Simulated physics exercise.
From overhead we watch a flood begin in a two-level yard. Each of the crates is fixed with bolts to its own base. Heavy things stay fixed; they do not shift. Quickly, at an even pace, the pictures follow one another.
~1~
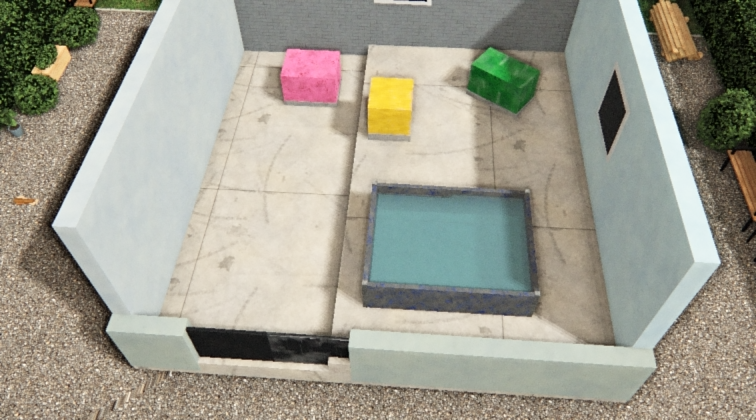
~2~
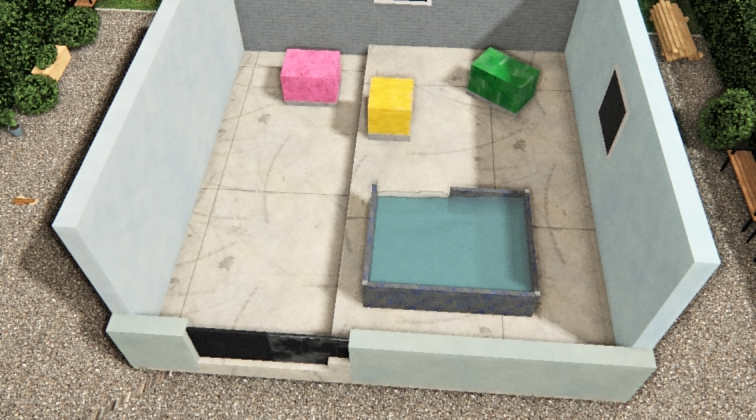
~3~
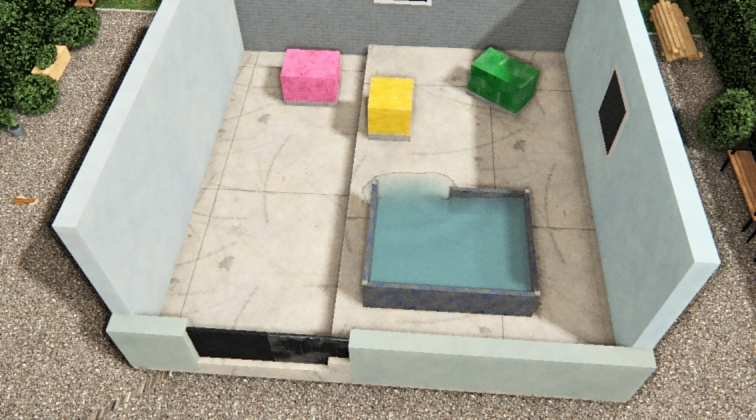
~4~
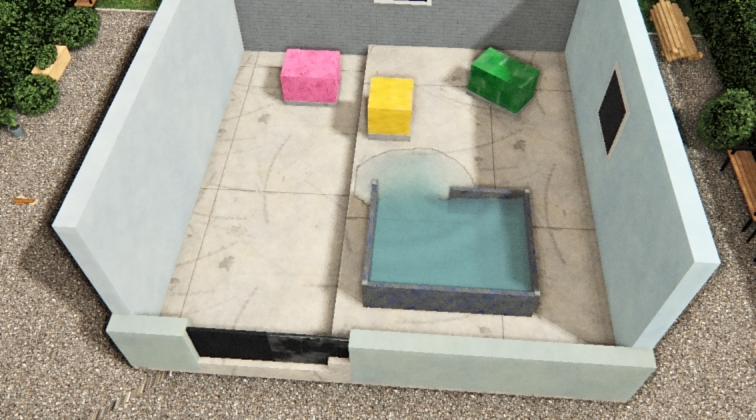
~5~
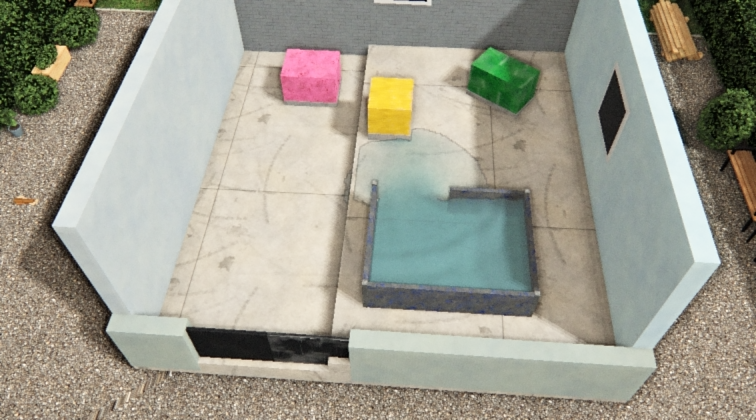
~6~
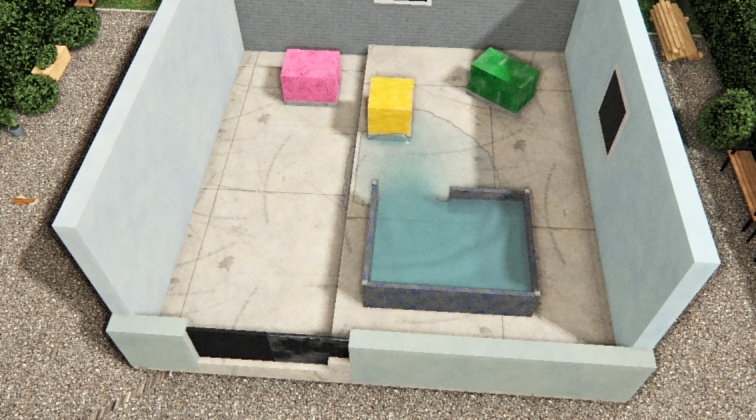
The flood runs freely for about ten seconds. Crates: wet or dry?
In the end the yellow crate will be touched; the pink crate will be touched; the green crate will be touched.
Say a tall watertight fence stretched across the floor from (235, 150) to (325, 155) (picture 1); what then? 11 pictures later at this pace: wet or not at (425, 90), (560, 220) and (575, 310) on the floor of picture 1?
One by one: Soaked, spared, spared.
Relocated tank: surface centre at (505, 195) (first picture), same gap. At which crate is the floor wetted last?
It is the pink one.
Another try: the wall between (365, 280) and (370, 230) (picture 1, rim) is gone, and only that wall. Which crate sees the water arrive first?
That would be the pink crate.
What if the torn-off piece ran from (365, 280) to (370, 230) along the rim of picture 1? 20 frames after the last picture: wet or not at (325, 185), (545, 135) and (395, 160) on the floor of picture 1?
Place one: Spared by the leak. Place two: Spared by the leak. Place three: Spared by the leak.
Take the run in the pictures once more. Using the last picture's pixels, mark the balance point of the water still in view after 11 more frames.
I'd say around (416, 198).
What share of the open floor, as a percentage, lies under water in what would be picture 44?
Estimate: Some 75 in a hundred.
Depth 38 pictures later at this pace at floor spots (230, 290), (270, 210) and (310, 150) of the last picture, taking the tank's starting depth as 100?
Approx. values, in order: 4 %, 2 %, 8 %.
A moment on, water covers 20 % of the floor; the yellow crate water round its plinth, the pink crate water round its plinth, the green crate water round its plinth.
Next, water covers 30 % of the floor; the yellow crate water round its plinth, the pink crate water round its plinth, the green crate water round its plinth.
Then, water covers 50 % of the floor; the yellow crate water round its plinth, the pink crate water round its plinth, the green crate water round its plinth.
Later, water covers 75 % of the floor; the yellow crate water round its plinth, the pink crate water round its plinth, the green crate water round its plinth.
In the end, water covers 95 % of the floor; the yellow crate was topped, the pink crate was topped, the green crate was topped.
